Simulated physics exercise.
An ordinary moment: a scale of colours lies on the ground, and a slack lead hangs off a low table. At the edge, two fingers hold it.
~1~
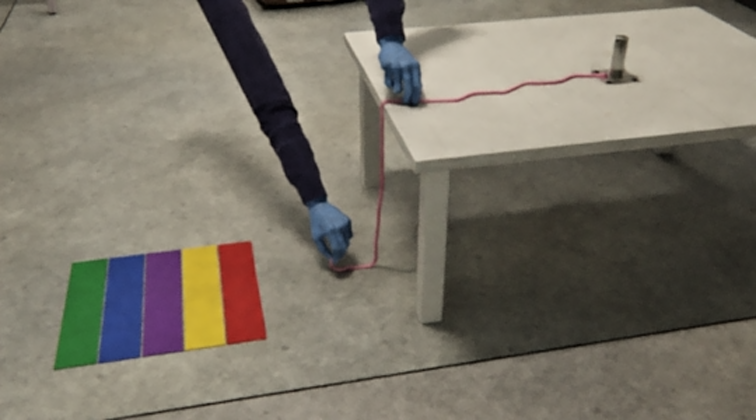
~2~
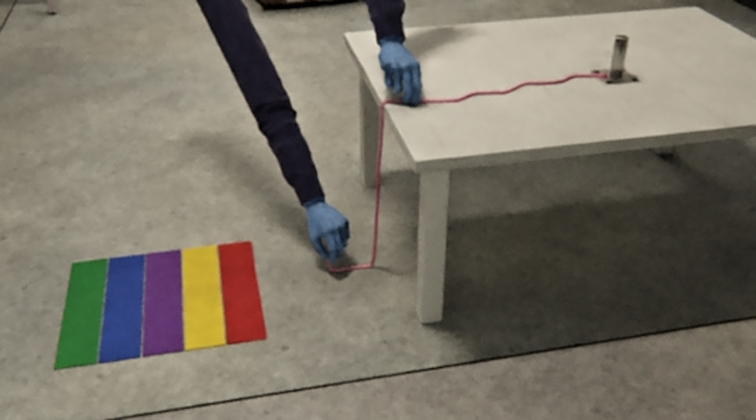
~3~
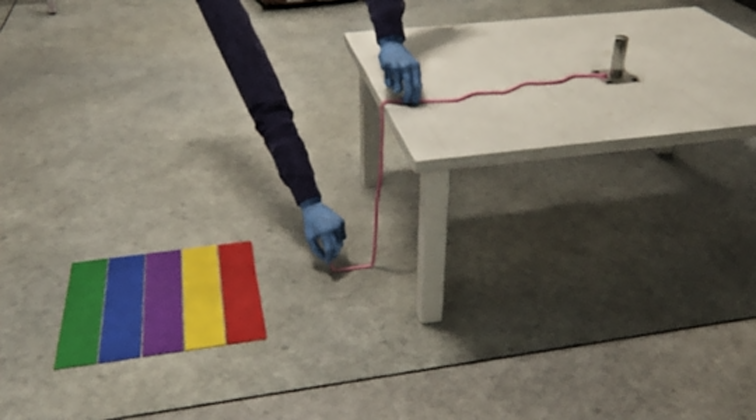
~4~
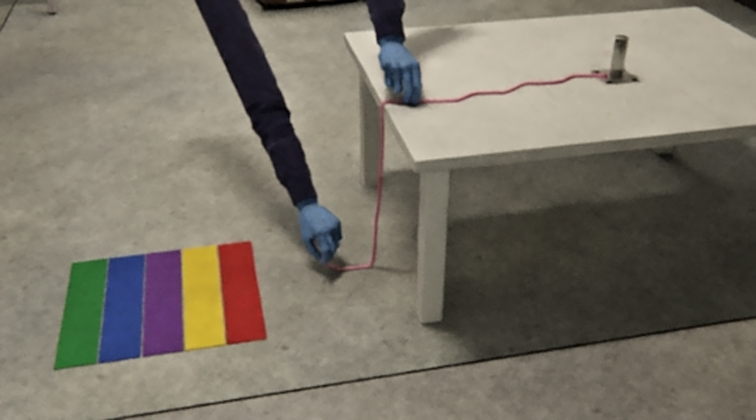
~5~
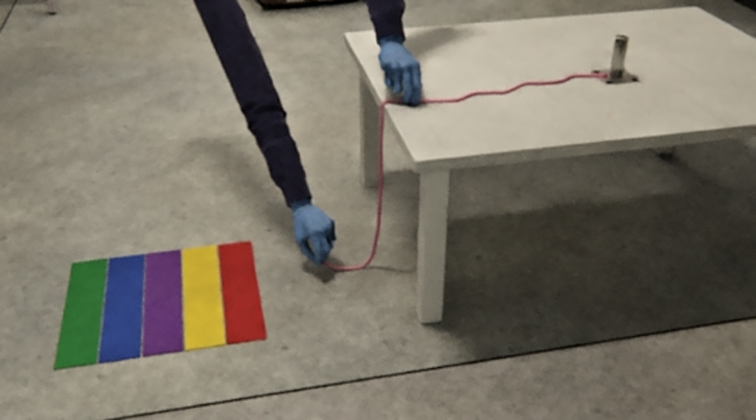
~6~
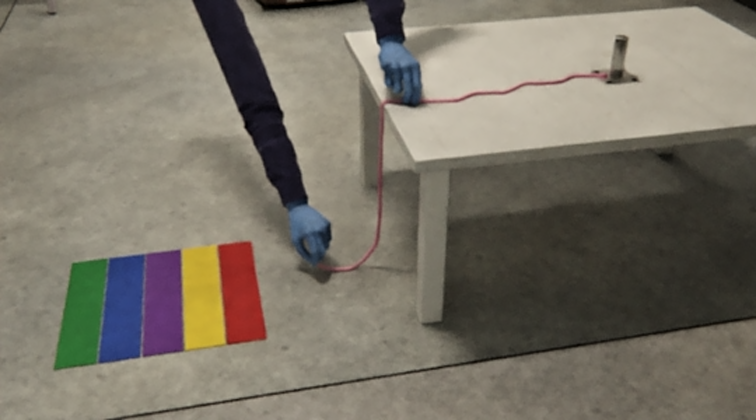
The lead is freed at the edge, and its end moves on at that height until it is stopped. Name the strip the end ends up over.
Yellow.
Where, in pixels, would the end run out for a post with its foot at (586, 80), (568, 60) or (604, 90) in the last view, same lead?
The first try gives about (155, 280), the second about (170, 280) and the third about (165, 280).
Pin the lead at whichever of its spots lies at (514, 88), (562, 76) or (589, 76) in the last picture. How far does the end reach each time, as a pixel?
First try (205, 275), second try (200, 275), third try (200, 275).
A little later, end near (260, 268); short of the strips.
Next, end near (221, 273); over red.
When it is tight, end near (197, 276); over yellow. It halts on the yellow strip.
